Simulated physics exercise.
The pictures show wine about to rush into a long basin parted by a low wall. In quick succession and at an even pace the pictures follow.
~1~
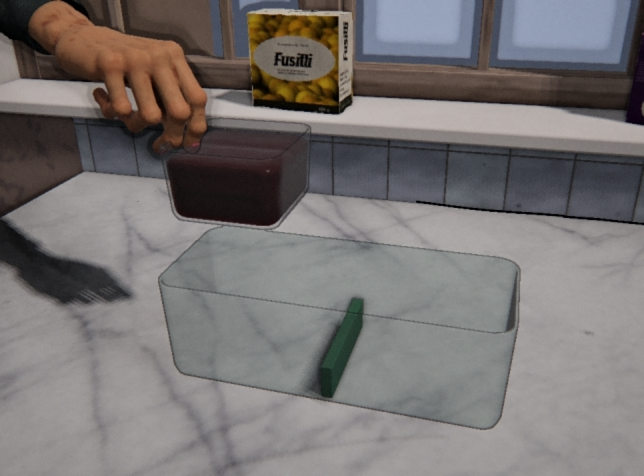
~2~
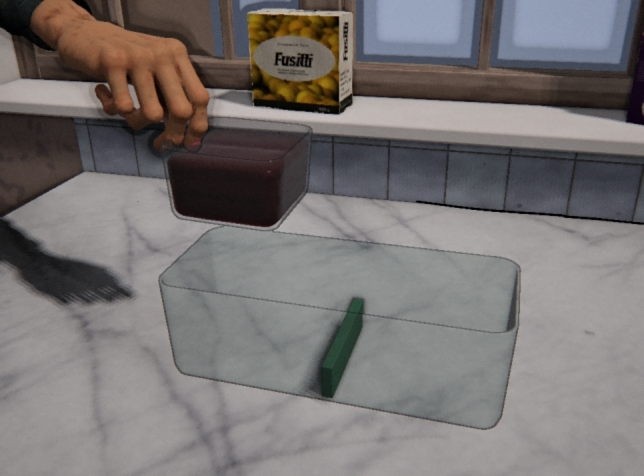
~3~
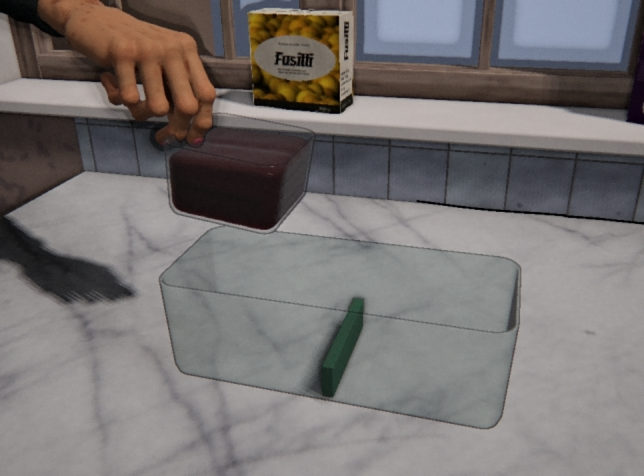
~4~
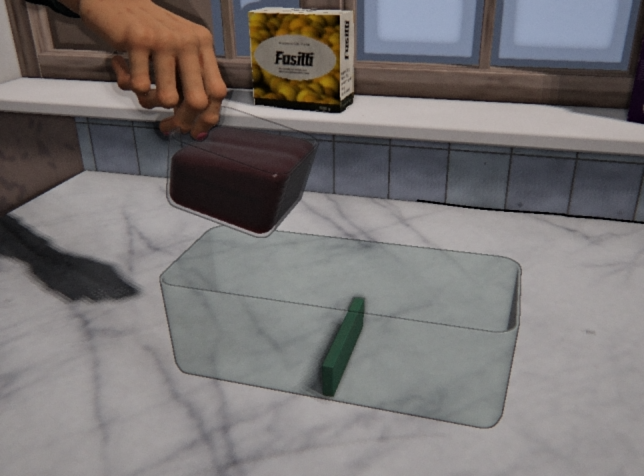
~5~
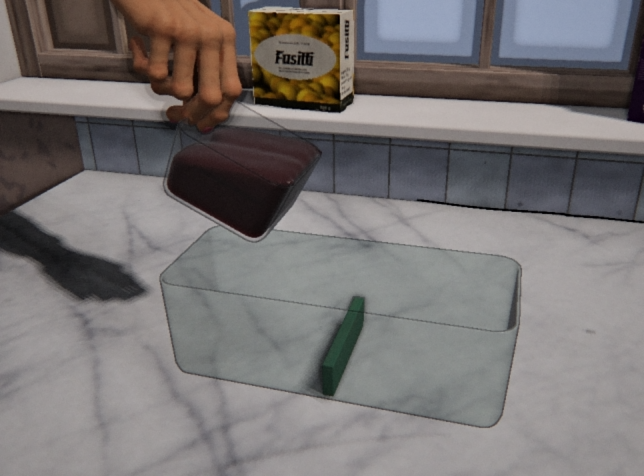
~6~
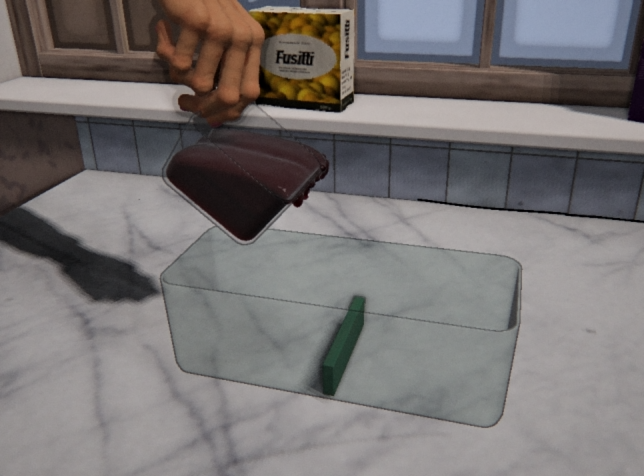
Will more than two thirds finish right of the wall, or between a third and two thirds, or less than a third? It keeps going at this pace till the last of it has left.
Right of the wall there will be between a third and two thirds.
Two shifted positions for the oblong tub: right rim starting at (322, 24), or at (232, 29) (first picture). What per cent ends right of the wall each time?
Estimate: 75 per cent, then 20 per cent.
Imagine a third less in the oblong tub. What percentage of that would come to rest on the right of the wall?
Roughly 25 in a hundred.
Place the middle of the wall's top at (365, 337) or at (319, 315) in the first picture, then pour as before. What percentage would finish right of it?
It works out to around 30 per cent for the first and around 70 per cent for the second.
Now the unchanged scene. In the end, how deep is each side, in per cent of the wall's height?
Levels: Left around 40 per cent, right around 40 per cent.
A moment on, the oblong tub is tipped right over and 15 per cent is still to pour, 21 is left of the wall and 39 right of it.
Next, the oblong tub is tipped right over and 1 per cent is still to pour, 46 is left of the wall and 46 right of it.
Then the oblong tub is tipped right over and 0 per cent is still to pour, 48 is left of the wall and 46 right of it.
Later the oblong tub is tipped right over and 0 per cent is still to pour, 50 is left of the wall and 46 right of it.
At rest 50 per cent lies left of the wall, 46 right of it and 4 outside.
